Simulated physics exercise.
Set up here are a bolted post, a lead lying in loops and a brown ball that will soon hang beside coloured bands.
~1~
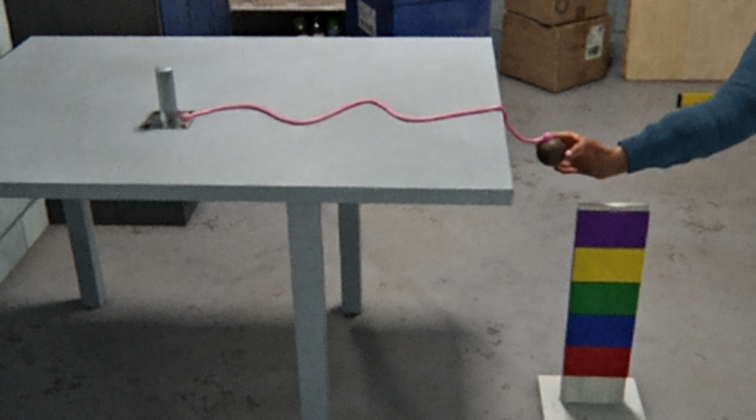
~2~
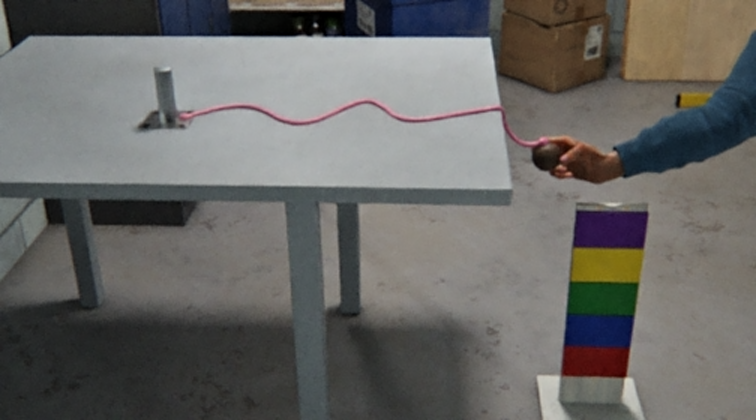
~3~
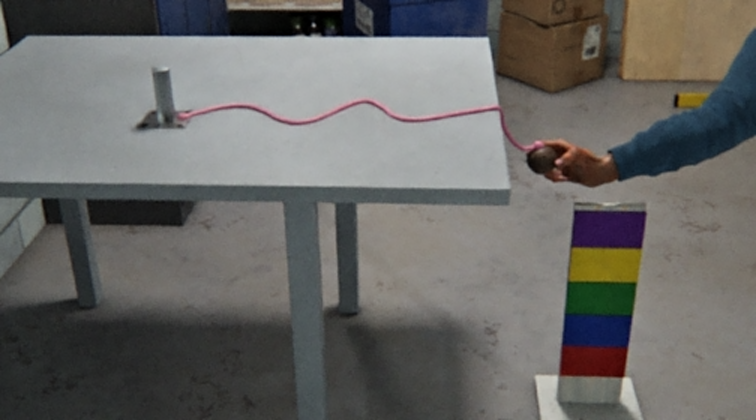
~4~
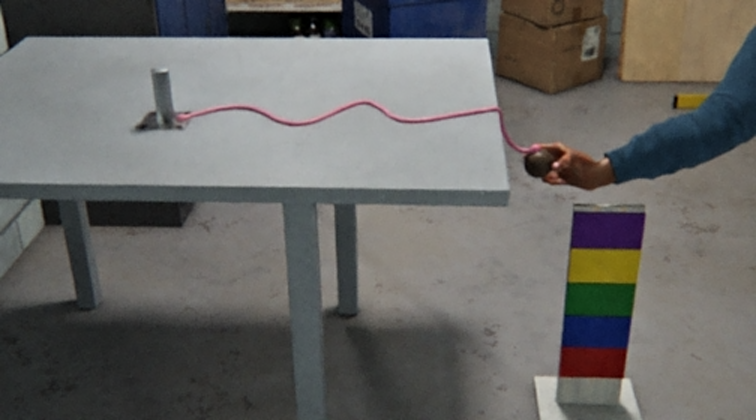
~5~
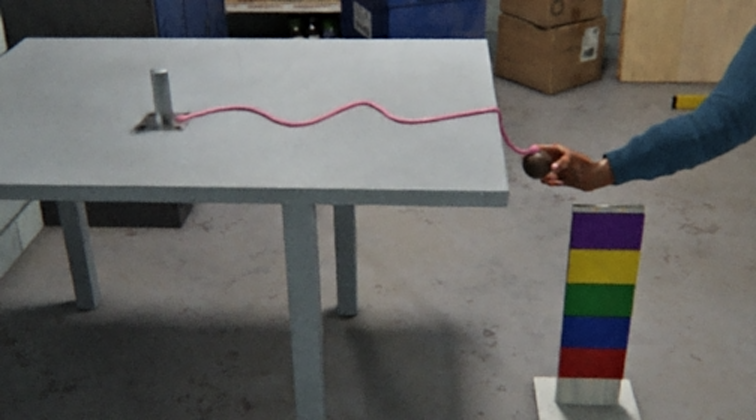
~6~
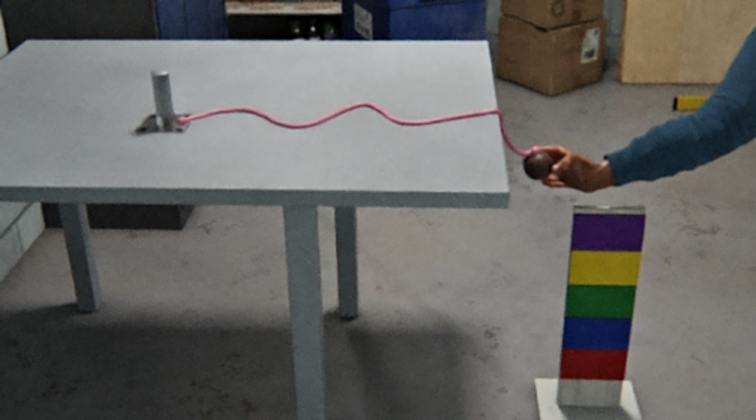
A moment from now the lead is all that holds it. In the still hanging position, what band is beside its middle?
Its centre hangs level with the yellow band.
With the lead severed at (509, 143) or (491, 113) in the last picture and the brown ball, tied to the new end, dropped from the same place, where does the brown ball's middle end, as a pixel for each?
It would end up close to (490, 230), then close to (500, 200).
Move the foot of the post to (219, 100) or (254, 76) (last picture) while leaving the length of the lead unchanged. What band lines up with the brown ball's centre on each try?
Result 1: Green. Result 2: Green.
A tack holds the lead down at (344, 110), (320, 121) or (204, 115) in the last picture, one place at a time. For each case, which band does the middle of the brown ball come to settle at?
In that order: Purple; purple; yellow.
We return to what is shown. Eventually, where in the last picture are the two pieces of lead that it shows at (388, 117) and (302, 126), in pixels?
You'll find the first mark at (462, 114) and the second mark at (334, 118).
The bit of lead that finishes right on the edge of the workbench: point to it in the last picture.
Position: Approx. (421, 123).
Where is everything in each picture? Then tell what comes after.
The first picture shows brown ball (551, 151); purple (612, 231); yellow (608, 266); green (604, 300); blue (601, 332); red (597, 363).
The second picture shows brown ball (547, 156); lead through (221, 108) (281, 120) (349, 106) (403, 119) (479, 111).
The third picture shows brown ball (542, 160).
The fourth picture shows brown ball (539, 163); lead through (219, 109) (279, 121) (346, 107) (401, 120) (476, 112).
The fifth picture shows brown ball (537, 165).
The sixth picture shows brown ball (538, 166); lead through (219, 112) (279, 123) (346, 110) (401, 122) (476, 114).
A little later, ball near (526, 230); level with purple.
Next, ball near (480, 267); level with yellow.
Later still, ball near (507, 267); level with yellow.
When it is over, ball near (496, 268); level with yellow. Its centre hangs level with the yellow band.
